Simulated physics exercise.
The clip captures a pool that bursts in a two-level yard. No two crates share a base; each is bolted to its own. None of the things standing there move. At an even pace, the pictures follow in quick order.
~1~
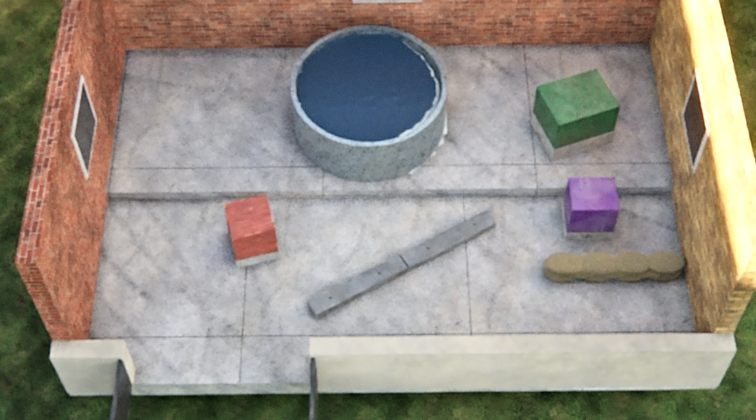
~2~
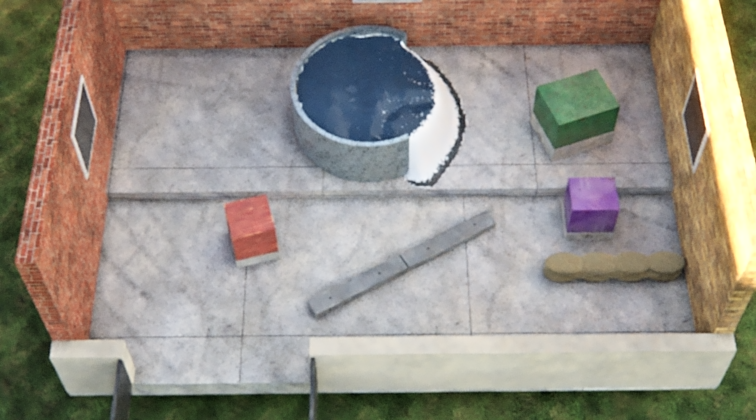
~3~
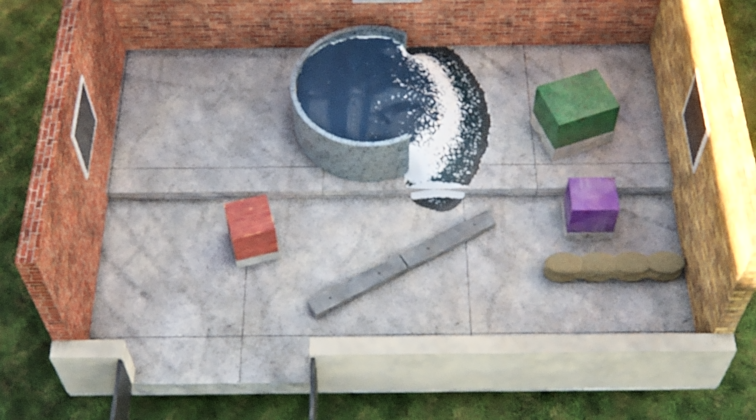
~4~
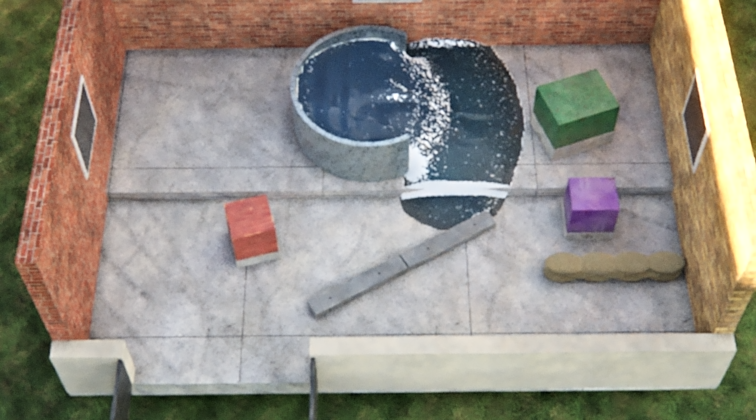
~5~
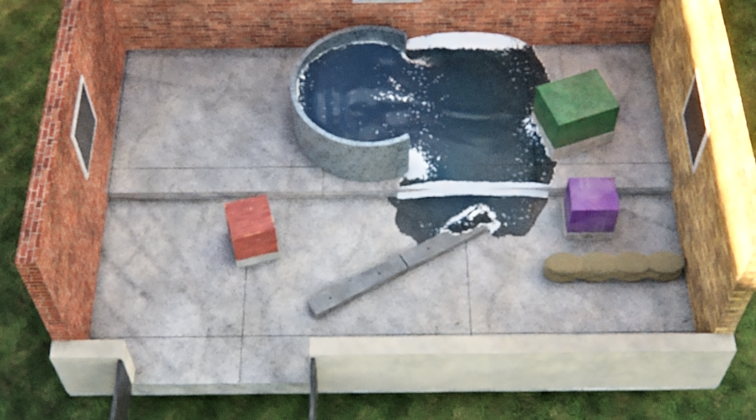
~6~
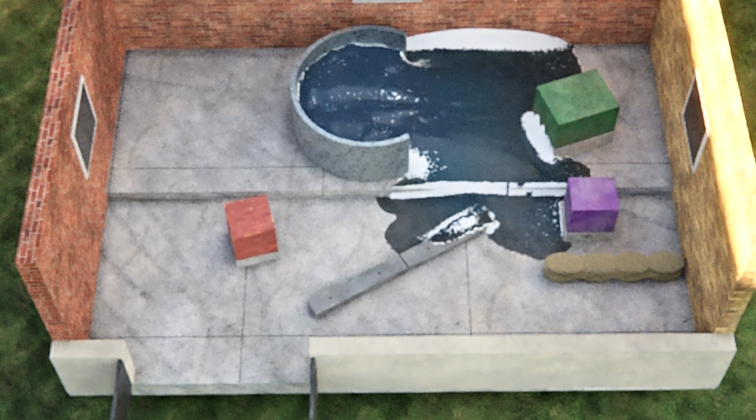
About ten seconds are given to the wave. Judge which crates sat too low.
The green crate was too low. The purple crate was too low. The red crate was not too low.
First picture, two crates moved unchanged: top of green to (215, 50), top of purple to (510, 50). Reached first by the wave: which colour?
The purple-painted one.
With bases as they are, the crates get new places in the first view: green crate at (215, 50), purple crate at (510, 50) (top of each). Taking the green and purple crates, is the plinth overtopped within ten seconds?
As I read it, the green crate stays clear and the purple crate gets flooded.
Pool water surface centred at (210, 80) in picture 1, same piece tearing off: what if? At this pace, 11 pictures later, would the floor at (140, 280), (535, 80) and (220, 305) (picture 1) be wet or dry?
Taking the three spots in order: Bare, swamped, bare.
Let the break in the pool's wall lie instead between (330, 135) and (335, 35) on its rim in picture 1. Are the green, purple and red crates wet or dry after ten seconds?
Result: Green crate is left untouched, purple crate is left untouched, red crate gets overtopped.
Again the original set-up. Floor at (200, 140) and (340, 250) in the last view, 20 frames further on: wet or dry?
Going in order, I'd say clear for the first and drenched for the second.
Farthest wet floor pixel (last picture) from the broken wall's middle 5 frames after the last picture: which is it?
Approximate pixel: (683, 265).
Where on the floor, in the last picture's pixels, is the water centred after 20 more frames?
I'd say near (534, 173).
A moment on, water covers 30 % of the floor; the green crate water round its plinth, the purple crate water round its plinth, the red crate not reached.
Next, water covers 45 % of the floor; the green crate water round its plinth, the purple crate water round its plinth, the red crate water round its plinth.
Then, water covers 60 % of the floor; the green crate water round its plinth, the purple crate water round its plinth, the red crate water round its plinth.
Later, water covers 70 % of the floor; the green crate water round its plinth, the purple crate water round its plinth, the red crate water round its plinth.
In the end, water covers 80 % of the floor; the green crate was topped, the purple crate was topped, the red crate stayed above the water.
